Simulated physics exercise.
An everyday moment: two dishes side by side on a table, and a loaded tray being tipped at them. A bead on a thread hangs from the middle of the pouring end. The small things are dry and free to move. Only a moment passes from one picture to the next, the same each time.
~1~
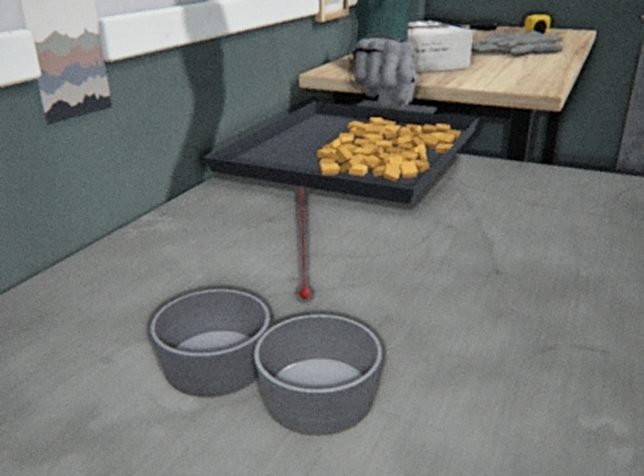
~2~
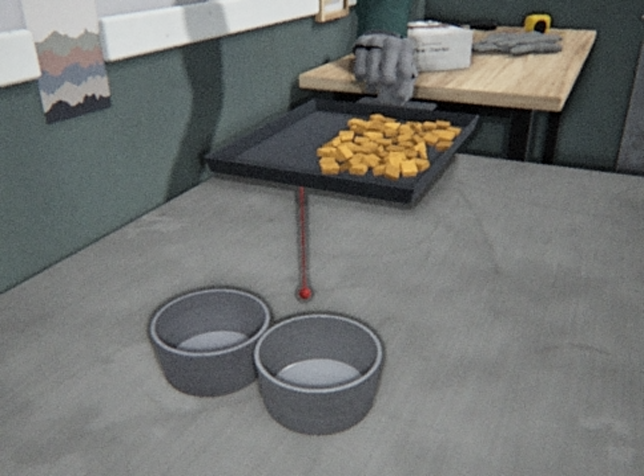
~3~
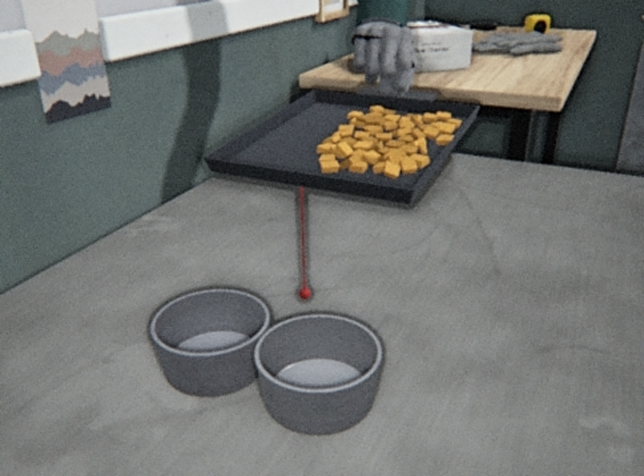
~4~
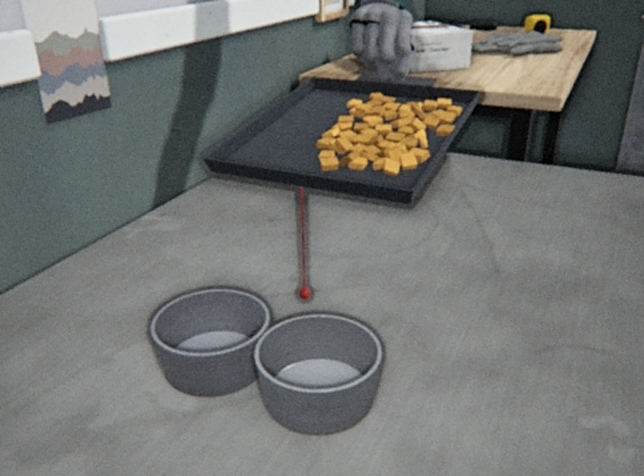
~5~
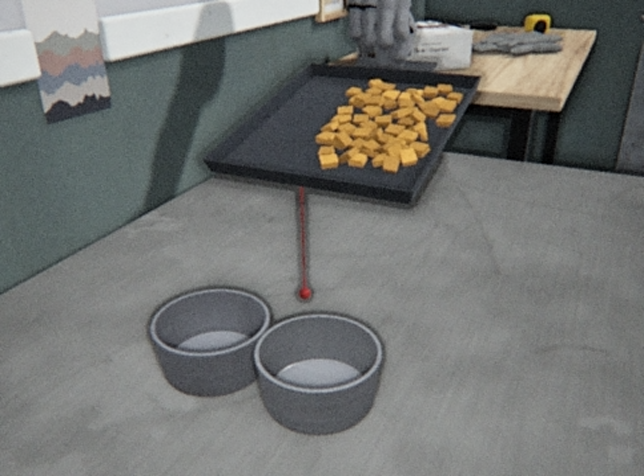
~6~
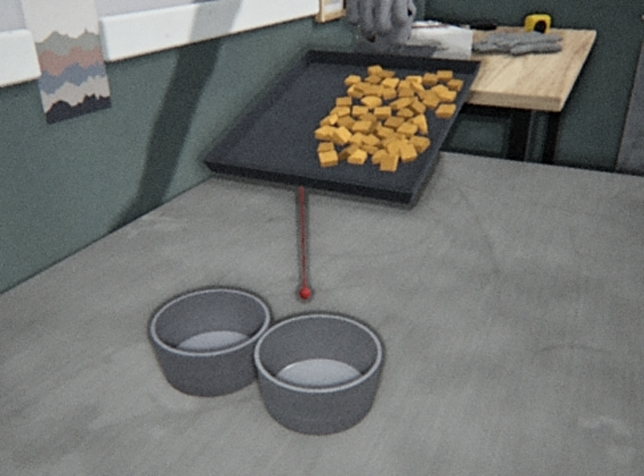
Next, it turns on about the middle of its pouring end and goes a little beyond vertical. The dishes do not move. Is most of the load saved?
They take the larger part between them.
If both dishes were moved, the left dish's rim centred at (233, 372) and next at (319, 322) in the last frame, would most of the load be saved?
First the smaller part, then more than half.
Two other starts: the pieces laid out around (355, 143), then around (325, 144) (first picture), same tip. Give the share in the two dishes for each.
First some 90, then 90 per cent.
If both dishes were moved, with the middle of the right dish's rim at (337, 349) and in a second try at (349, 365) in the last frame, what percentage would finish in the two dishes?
In turn 90 and 90 in a hundred.
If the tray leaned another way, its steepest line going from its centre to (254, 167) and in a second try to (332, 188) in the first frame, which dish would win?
The first try: The left one. The second: Right.
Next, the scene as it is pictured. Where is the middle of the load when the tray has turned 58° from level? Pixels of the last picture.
At about (340, 155).
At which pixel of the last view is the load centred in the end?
Near (311, 384).
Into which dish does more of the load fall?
Fuller: Right.
Soon, tray tipped steeply; nearly all on the tray; a stray few in the air.
A while on, tray tipped right over; about half on the tray; about a third in the right dish; a stray few in the left dish; a small part outside both; a small part in the air.
Towards the end, tray tipped past a quarter turn; about two thirds in the right dish; about a quarter in the left dish; a small part outside both; a stray few in the air.
Finally, tray tipped past a quarter turn; about two thirds in the right dish; about a quarter in the left dish; a small part outside both; a stray few in the air.
